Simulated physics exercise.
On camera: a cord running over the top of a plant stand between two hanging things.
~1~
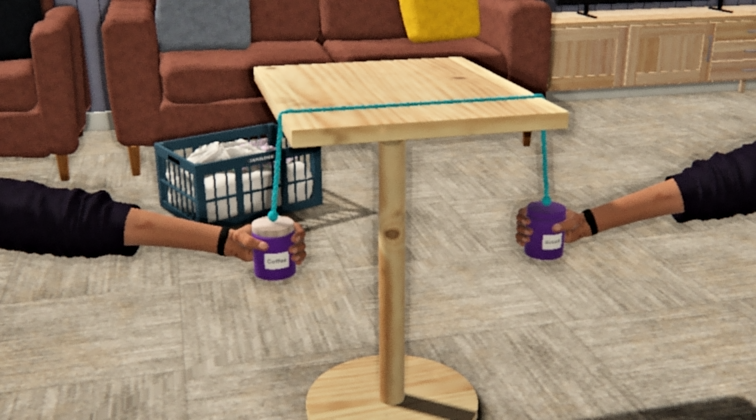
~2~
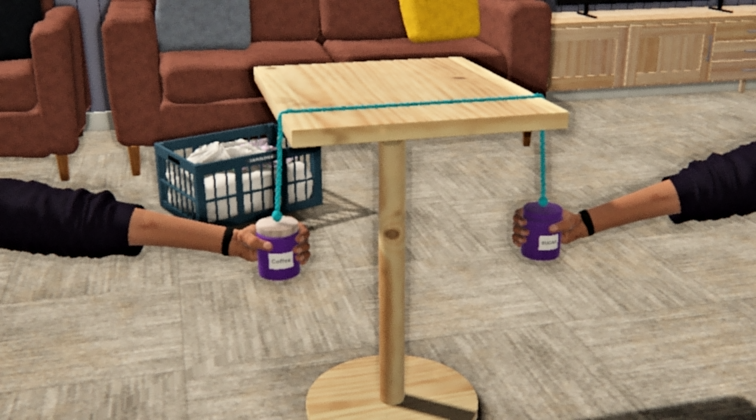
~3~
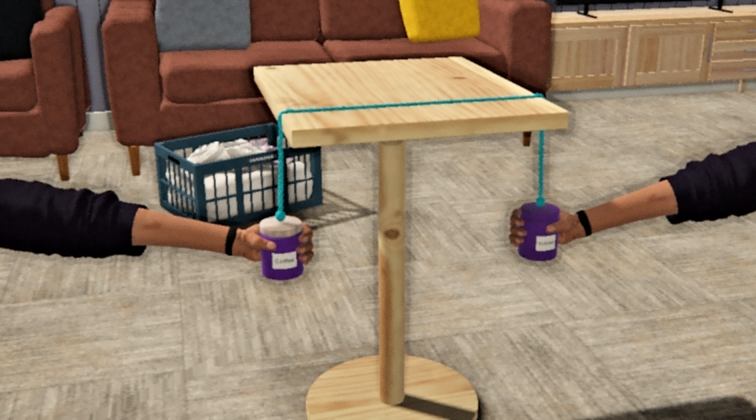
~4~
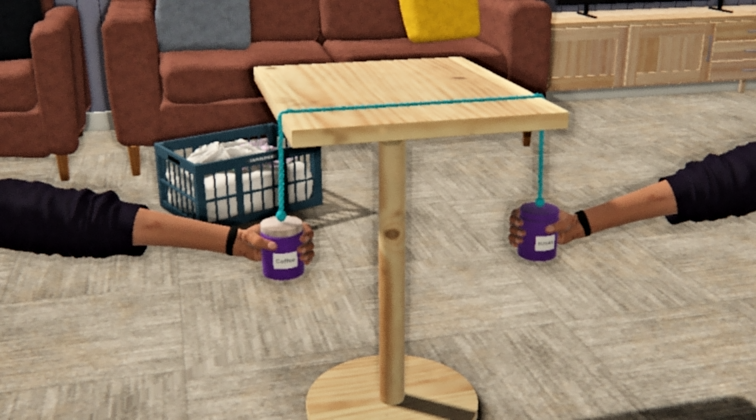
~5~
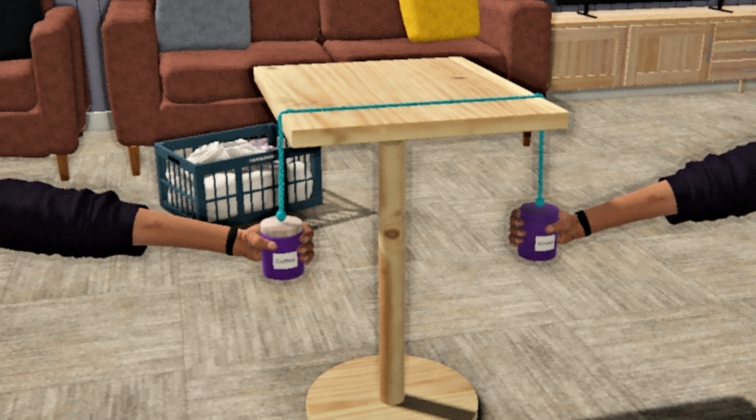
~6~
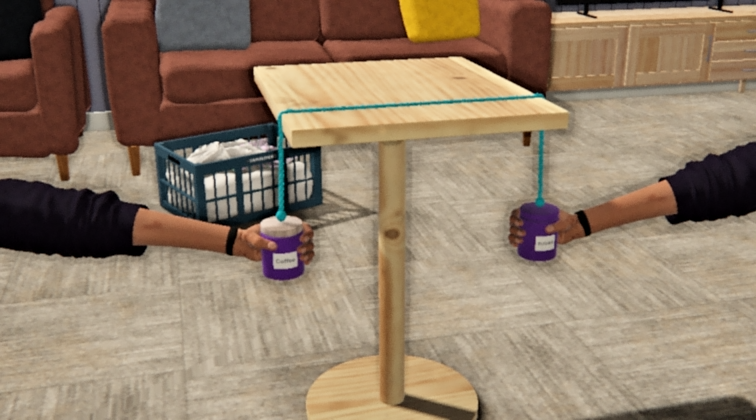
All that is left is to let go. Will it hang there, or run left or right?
Outcome: The cord hangs still.
Then, 0.58 s after the last picture, left jar hanging as before near (290, 247); right jar hanging as before near (531, 232).
Then, 1.22 s after the last picture, left jar hanging as before near (285, 248); right jar hanging as before near (536, 232).
At rest, left jar hanging as before near (284, 248); right jar hanging as before near (536, 232). The cord keeps its balance.
